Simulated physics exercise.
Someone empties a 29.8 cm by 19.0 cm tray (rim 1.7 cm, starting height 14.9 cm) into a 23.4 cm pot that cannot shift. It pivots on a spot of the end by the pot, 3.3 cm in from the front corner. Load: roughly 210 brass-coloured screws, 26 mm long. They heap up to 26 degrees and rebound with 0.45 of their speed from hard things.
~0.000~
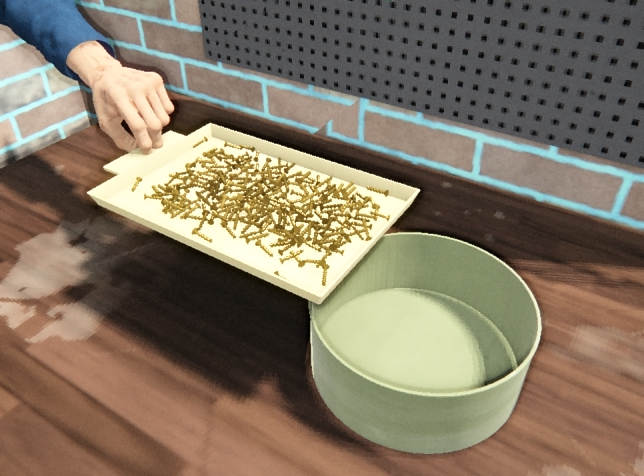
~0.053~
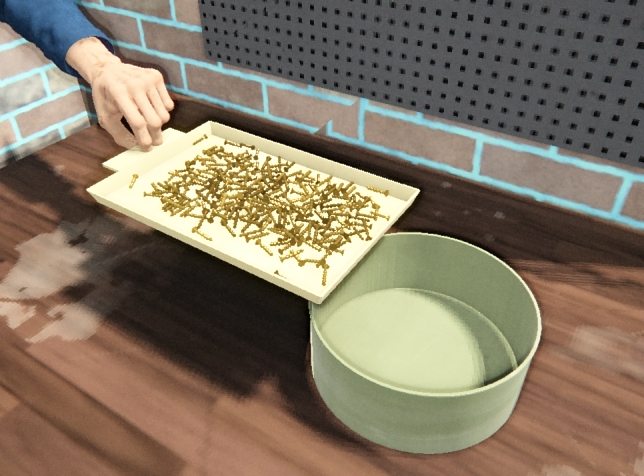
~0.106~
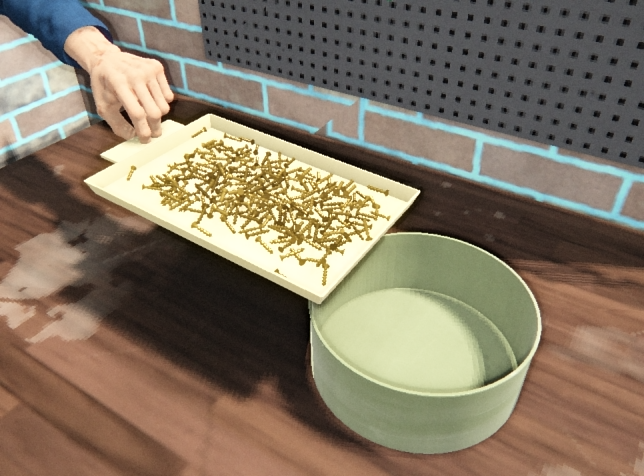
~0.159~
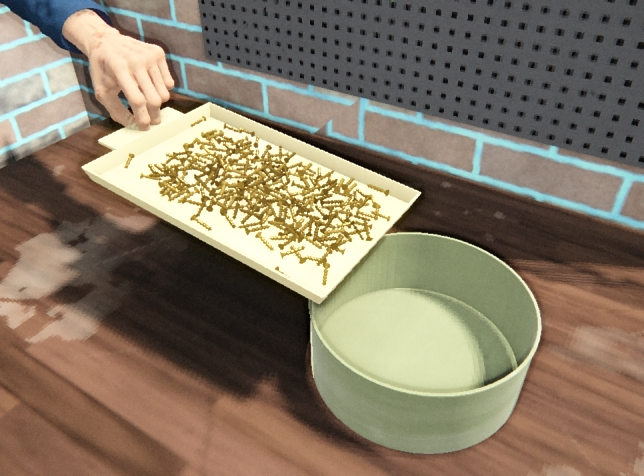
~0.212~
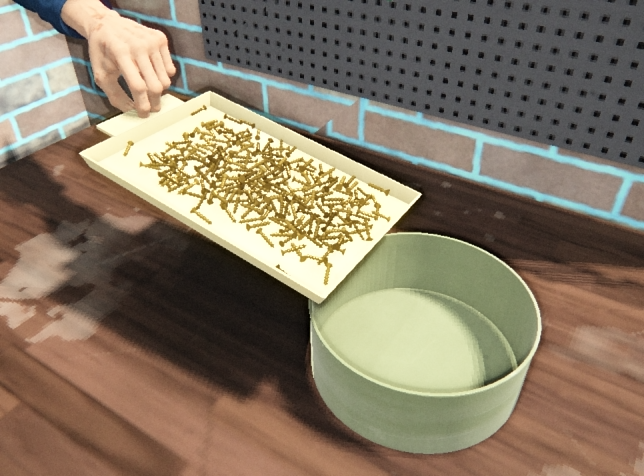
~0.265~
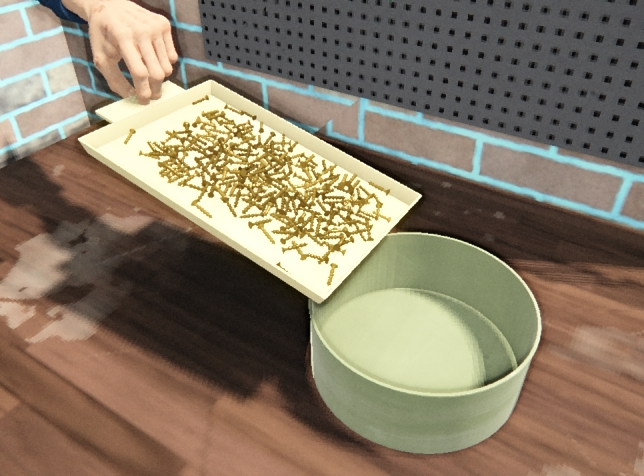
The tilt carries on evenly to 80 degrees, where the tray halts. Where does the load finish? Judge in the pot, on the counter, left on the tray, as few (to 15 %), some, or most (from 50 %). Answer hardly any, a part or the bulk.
In the pot: The bulk; on the counter: Hardly any; left on the tray: Hardly any.
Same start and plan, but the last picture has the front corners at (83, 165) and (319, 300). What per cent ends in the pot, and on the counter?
Pot 10, counter 90.
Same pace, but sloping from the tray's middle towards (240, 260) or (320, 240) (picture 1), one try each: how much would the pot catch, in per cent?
Some 10 and 85 per cent.
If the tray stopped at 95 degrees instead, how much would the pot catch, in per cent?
In that case some 100 per cent.
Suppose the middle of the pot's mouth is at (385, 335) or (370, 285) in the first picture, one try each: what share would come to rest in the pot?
Some 65 and 100 per cent.
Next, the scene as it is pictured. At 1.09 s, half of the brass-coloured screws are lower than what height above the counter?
Roughly 14 cm.
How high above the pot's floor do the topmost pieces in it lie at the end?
About 2.0 cm.
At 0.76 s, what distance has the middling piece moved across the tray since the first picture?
About 9 cm.
Then, at 0.76 s, tilt 45 degrees; the tray holds 100 %, the pot 0 %.
Then, at 1.09 s, tilt 66 degrees; the tray holds 55 %, the pot 30 %.
After 1.52 s, tilt 80 degrees; the tray holds 15 %, the pot 85 %.
At rest (2.5 s), pot 100 %, counter 0 %, tray 0 %.
